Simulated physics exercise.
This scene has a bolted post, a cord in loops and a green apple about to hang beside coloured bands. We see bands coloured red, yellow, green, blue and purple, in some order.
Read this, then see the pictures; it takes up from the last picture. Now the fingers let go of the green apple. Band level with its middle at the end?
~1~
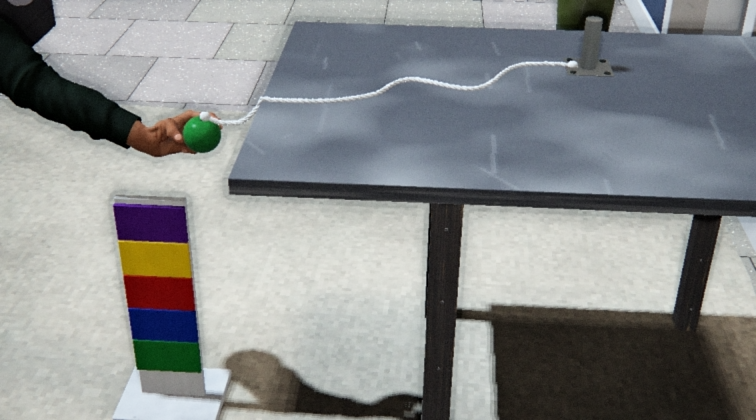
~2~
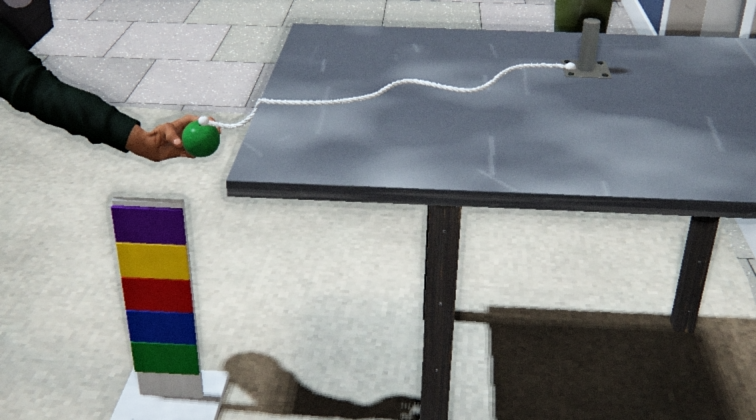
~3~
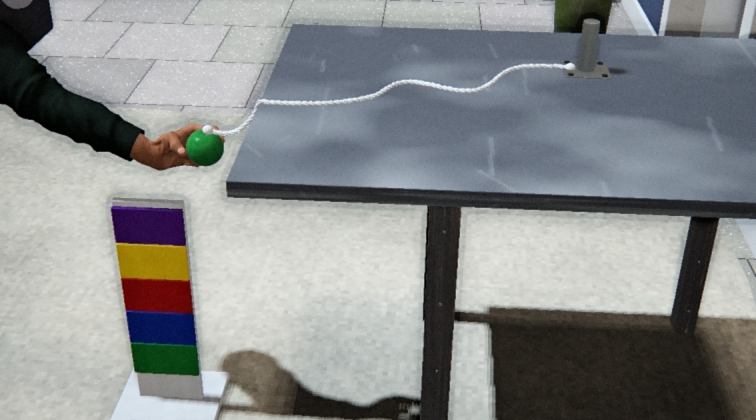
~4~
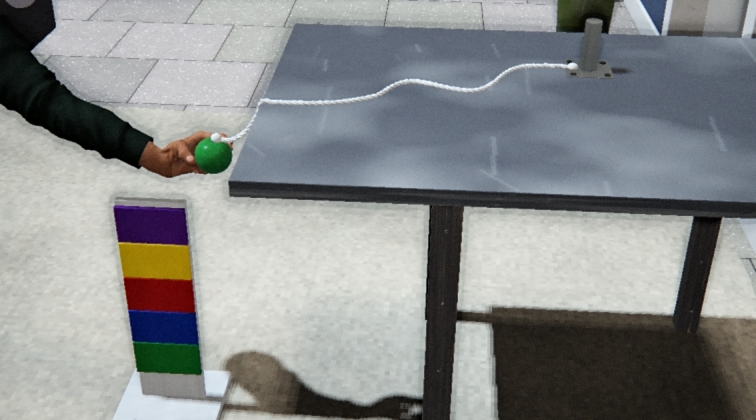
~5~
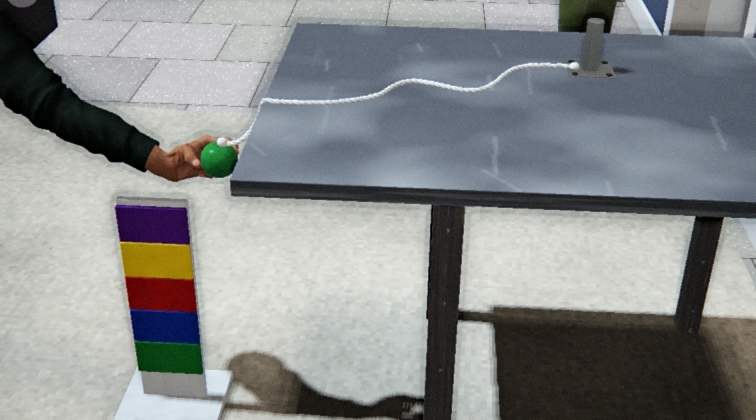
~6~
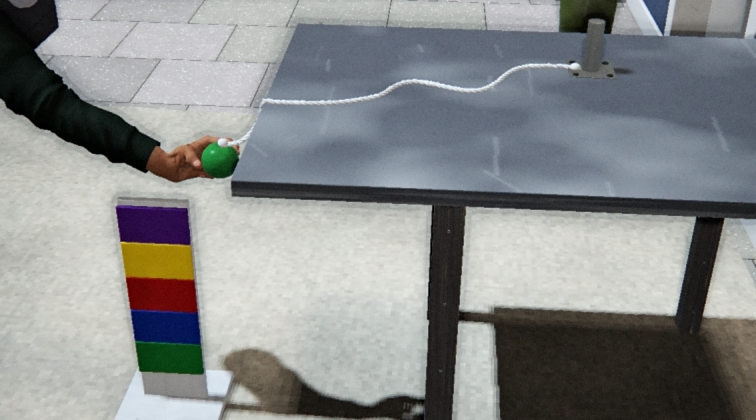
Purple band.
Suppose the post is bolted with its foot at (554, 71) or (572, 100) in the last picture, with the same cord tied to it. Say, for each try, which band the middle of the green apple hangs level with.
Yellow; yellow.
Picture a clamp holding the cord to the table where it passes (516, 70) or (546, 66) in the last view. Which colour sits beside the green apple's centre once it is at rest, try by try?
Each in turn comes out as purple, purple.
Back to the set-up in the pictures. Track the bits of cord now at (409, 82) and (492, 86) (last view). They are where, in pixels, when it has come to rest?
End points: Roughly (376, 84); roughly (465, 78).
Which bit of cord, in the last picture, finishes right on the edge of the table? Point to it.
Look around (315, 103).
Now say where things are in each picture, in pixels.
Green apple (202, 135); purple (150, 225); yellow (155, 260); red (159, 294); blue (163, 326); green (167, 357), in the first frame.
Green apple (201, 139); cord through (538, 66) (490, 84) (417, 82) (357, 100) (276, 102), in the second frame.
Green apple (205, 148), in the third frame.
Green apple (214, 156); cord through (540, 66) (493, 84) (419, 82) (360, 100) (278, 102), in the fourth frame.
Green apple (220, 159), in the fifth frame.
Green apple (220, 160); cord through (543, 66) (495, 84) (422, 82) (362, 100) (280, 102), in the sixth frame.
A little later, apple near (248, 215); level with purple.
Next, apple near (300, 211); level with purple.
Later still, apple near (283, 222); level with purple.
When it is over, apple near (275, 224); level with purple. The cord holds its middle at purple.
